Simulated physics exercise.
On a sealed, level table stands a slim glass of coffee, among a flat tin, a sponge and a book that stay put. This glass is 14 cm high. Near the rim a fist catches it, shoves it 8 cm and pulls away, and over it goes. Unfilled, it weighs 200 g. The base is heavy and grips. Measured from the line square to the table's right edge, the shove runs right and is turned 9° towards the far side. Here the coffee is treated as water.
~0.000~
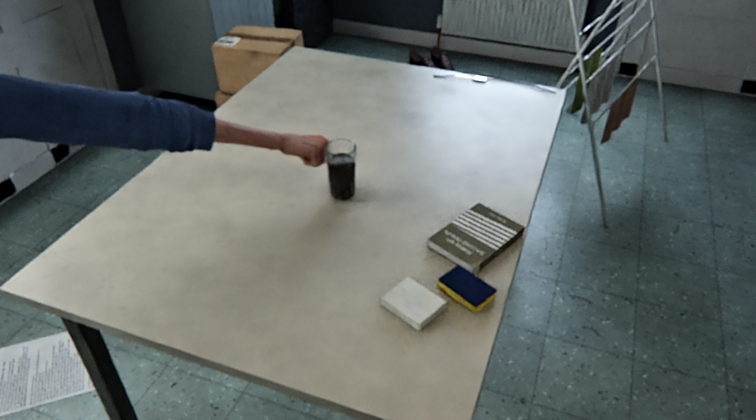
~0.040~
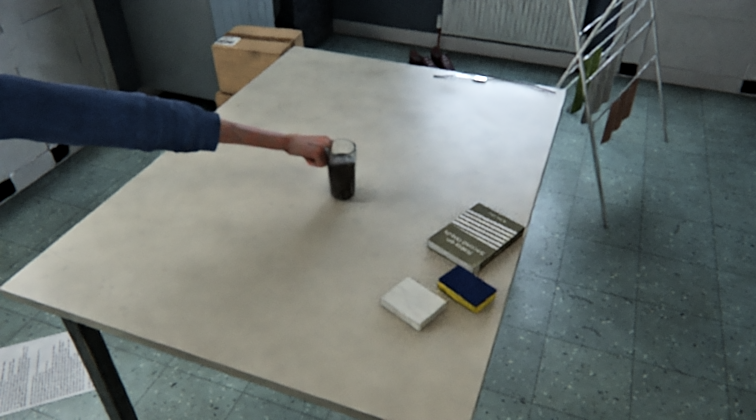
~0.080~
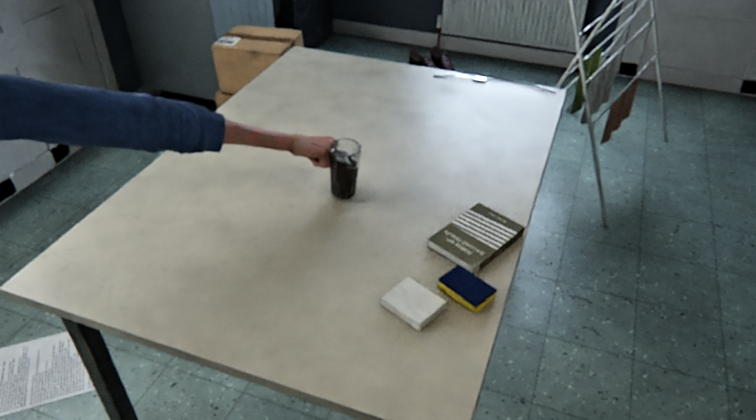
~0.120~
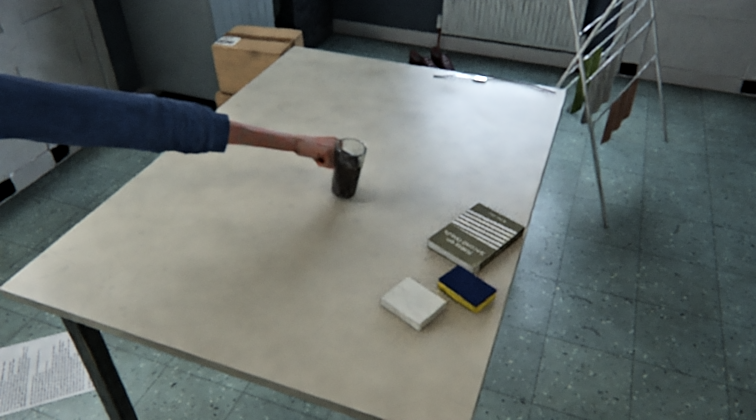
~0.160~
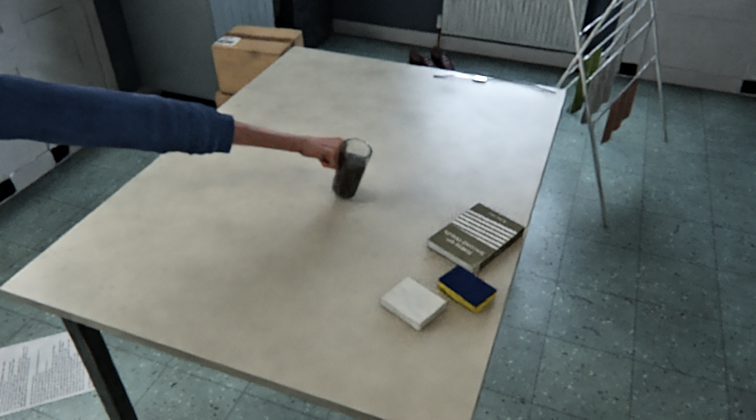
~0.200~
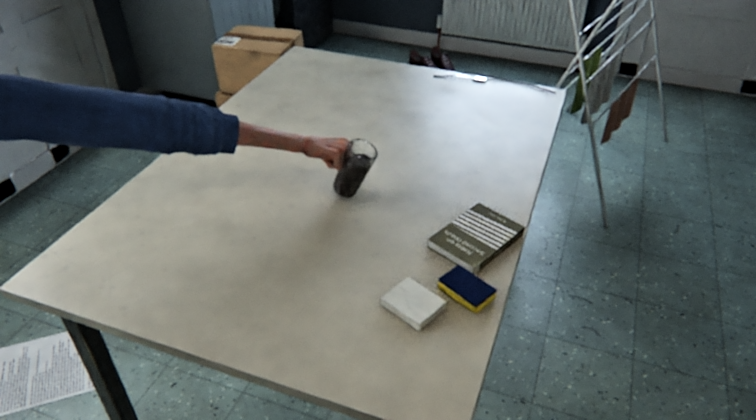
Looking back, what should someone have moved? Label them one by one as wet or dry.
Flat tin - dry; sponge - dry; book - wet.
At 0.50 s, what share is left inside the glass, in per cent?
Near 78 in a hundred.
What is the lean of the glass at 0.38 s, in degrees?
It is at some 62°.
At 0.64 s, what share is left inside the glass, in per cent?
Near 48 in a hundred.
After 0.38 s the tilt is 62° and 100 per cent is in the glass, 0 has run off the table; wet so far, nothing.
After 0.50 s the tilt is 88° and 79 per cent is in the glass, 0 has run off the table; wet so far, nothing.
After 0.64 s the tilt is 88° and 47 per cent is in the glass, 0 has run off the table; wet so far, book.
After 0.88 s the tilt is 88° and 26 per cent is in the glass, 8 has run off the table; wet so far, book.
In the end 7 per cent is in the glass, 26 has run off the table; wet so far, book.
